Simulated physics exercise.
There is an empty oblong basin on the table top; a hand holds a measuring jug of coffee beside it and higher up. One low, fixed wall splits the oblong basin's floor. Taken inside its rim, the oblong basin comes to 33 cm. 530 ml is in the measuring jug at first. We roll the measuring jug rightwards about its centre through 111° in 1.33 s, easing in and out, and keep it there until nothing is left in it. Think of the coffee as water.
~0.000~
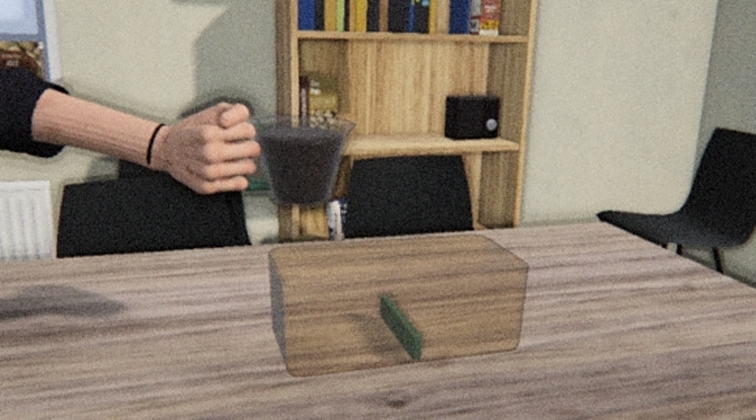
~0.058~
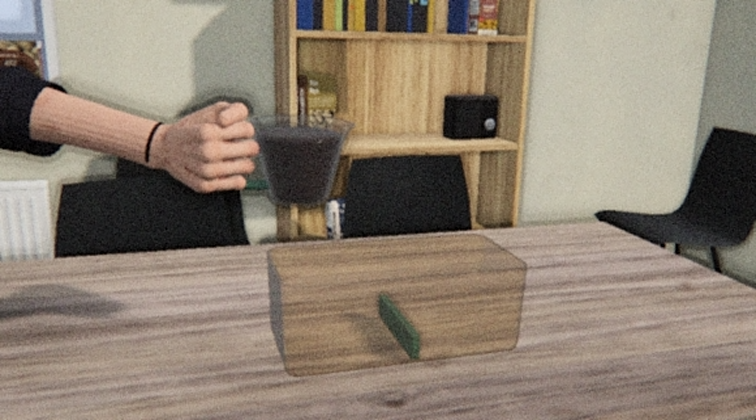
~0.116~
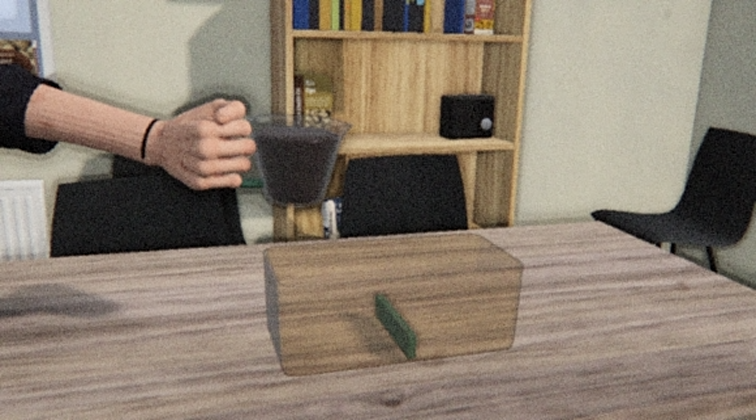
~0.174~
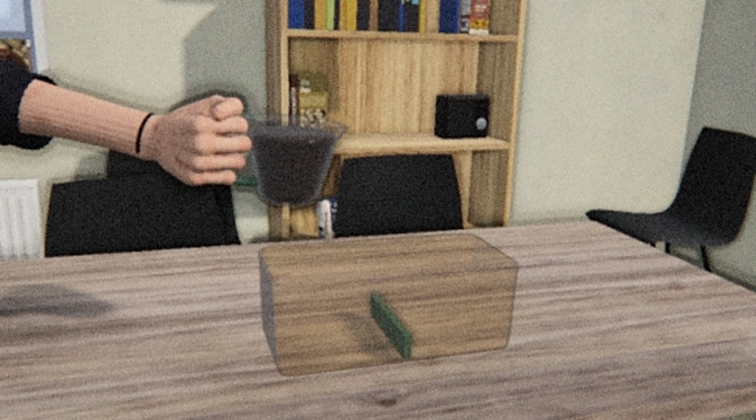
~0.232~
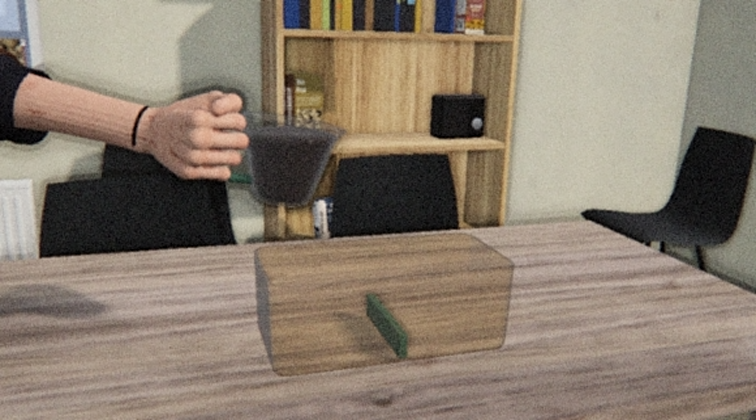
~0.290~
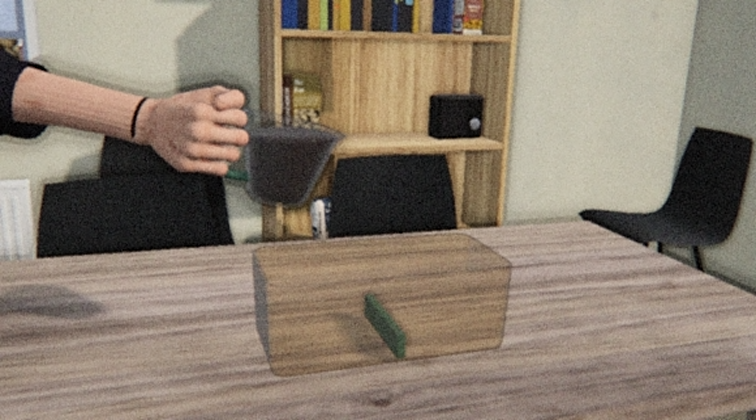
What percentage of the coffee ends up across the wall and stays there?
About 52 per cent.
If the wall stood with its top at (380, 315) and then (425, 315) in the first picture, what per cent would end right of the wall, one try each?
The first try gives 80 percent and the second 10 percent.
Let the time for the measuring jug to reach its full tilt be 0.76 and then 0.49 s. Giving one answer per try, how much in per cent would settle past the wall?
The first try gives around 35 percent, the second around 30 percent.
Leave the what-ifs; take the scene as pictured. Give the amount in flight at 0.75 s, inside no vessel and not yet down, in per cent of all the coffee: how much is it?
24 per cent.
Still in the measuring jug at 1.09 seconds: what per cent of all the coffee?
I reckon near 5 per cent still sits there.
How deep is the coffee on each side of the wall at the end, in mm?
10 mm left, 12 mm right.
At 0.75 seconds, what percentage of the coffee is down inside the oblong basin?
Estimate - around 16 in a hundred parts.
By 0.75 s the tilt is 67° and 60 per cent is still to pour, 2 is left of the wall and 13 right of it.
By 1.09 s the tilt is 102° and 5 per cent is still to pour, 36 is left of the wall and 51 right of it.
By 1.45 s the tilt is 111° and 0 per cent is still to pour, 47 is left of the wall and 52 right of it.
By 1.83 s the tilt is 111° and 0 per cent is still to pour, 47 is left of the wall and 52 right of it.
At rest 47 per cent lies left of the wall, 52 right of it and 1 outside.
